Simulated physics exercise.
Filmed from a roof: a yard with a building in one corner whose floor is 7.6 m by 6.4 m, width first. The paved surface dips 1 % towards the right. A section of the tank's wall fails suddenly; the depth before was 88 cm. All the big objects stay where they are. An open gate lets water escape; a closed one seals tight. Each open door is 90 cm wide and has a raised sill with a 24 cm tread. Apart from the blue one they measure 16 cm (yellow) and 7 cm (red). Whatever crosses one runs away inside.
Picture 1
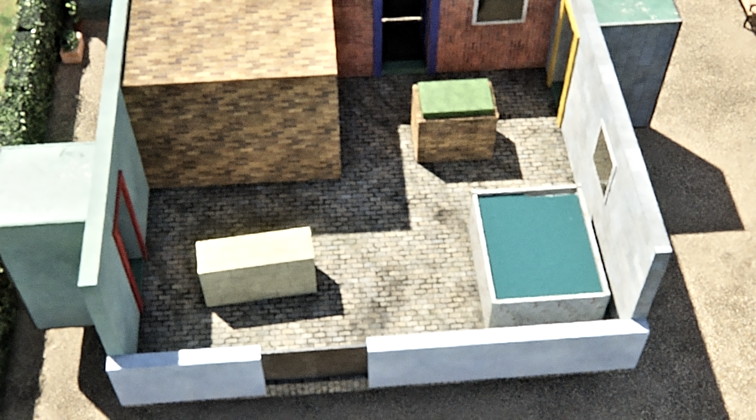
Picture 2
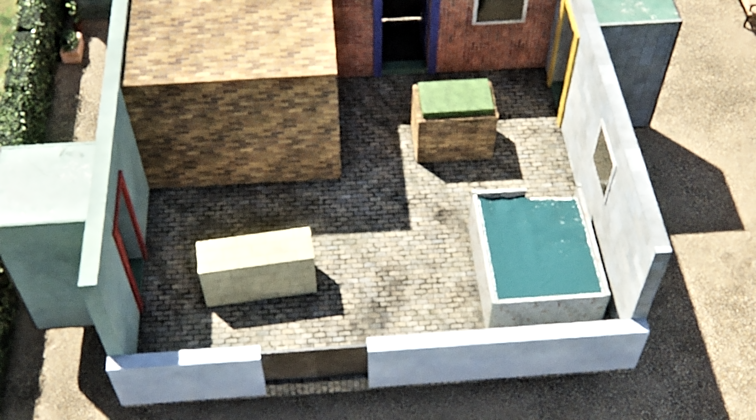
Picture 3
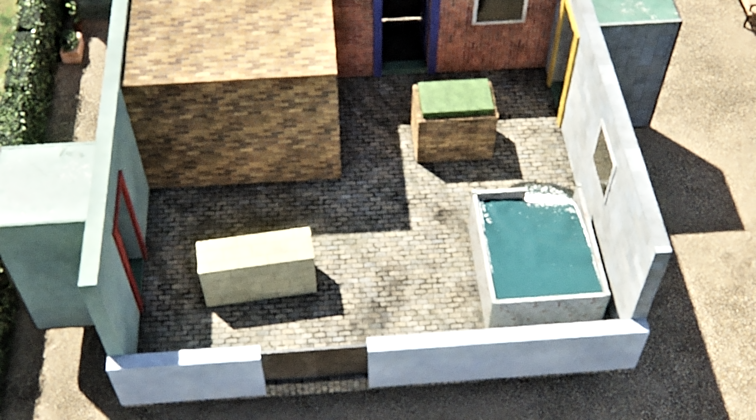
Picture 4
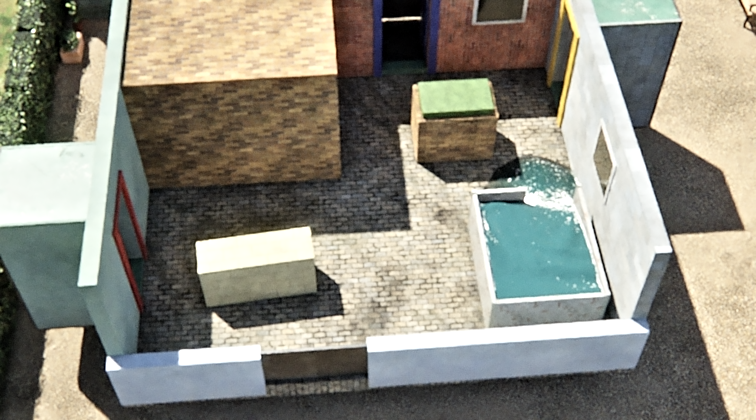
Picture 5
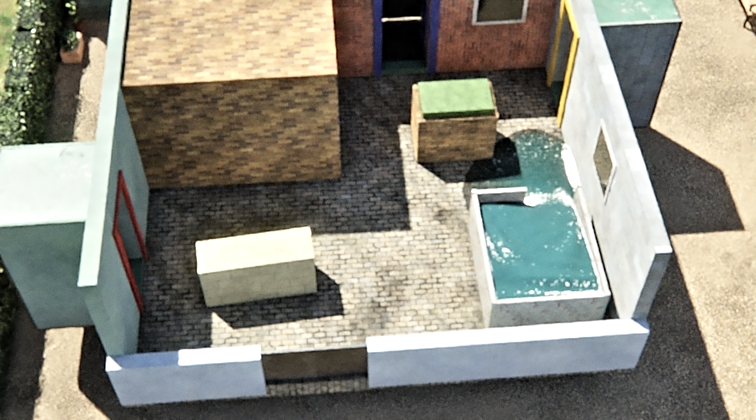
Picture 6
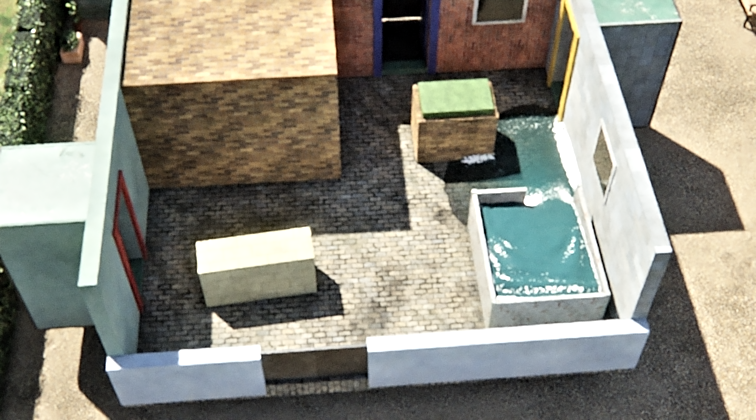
Water poured out through a gap in the far side of the tank in the walled yard, then spread across the paving past the green-topped block, while the level inside the tank dropped a little.
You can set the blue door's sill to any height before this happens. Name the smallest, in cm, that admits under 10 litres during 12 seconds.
At least 17 cm or so.
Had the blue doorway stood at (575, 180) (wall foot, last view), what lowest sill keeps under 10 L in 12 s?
About 33 cm.
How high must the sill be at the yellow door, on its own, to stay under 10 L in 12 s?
About 31 cm at yellow.
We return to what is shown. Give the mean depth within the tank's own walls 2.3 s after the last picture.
About 39 cm.
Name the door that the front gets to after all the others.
It is the red one.
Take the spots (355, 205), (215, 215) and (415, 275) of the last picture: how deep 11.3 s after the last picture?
About 4, 2 and 9 cm.
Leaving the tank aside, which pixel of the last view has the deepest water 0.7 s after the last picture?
Near (545, 70).
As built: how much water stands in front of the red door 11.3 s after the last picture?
Some 5.0 cm.
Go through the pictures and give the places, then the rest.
Still water, 88 cm deep, in the tank at (538, 244); the blue door at (406, 36) is dry, in the first frame.
Water pours out on the far side and has run 0.4 m, to a hidden place; about 11 cm deep outside, 88 cm at the back, in the second frame.
The front is at (525, 185), 0.9 m from the gap on the far side; 0.9 m2 of floor is wet, 88 cm left at the back, in the third frame.
The gap is on the far side, the front 1.5 m out at (522, 160); the back of the tank holds 87 cm, in the fourth frame.
The front is at (529, 132), 2.1 m from the gap on the far side; 3.3 m2 of floor is wet, 80 cm left at the back, in the fifth frame.
The gap is on the far side, the front 2.7 m out at (520, 109); the back of the tank holds 74 cm; the blue door at (406, 36), 4.4 m from the gap, is still 2.1 m from the nearest water, in the sixth frame.
Then, 0.7 s after the last picture water covers 20 % of the floor, deepest (52 cm) near (545, 70); it has not reached the blue door.
Then, 2.3 s after the last picture water covers 50 % of the floor, deepest (38 cm) near (550, 90); 14 cm at the blue door, 0 litres in over its 13 cm sill.
Then, 11.3 s after the last picture water covers 100 % of the floor, deepest (16 cm) near (481, 73); 10 cm at the blue door, 36 litres in over its 13 cm sill.
At the blue door as built, the water peaked near 19 cm, 6.5 s after the last picture.
Run again over the same 12 s with other heights there, 16 litres in over 15.5 cm, 1 litre over 21 cm. The limit of 10 litres is kept from about 17 cm up.
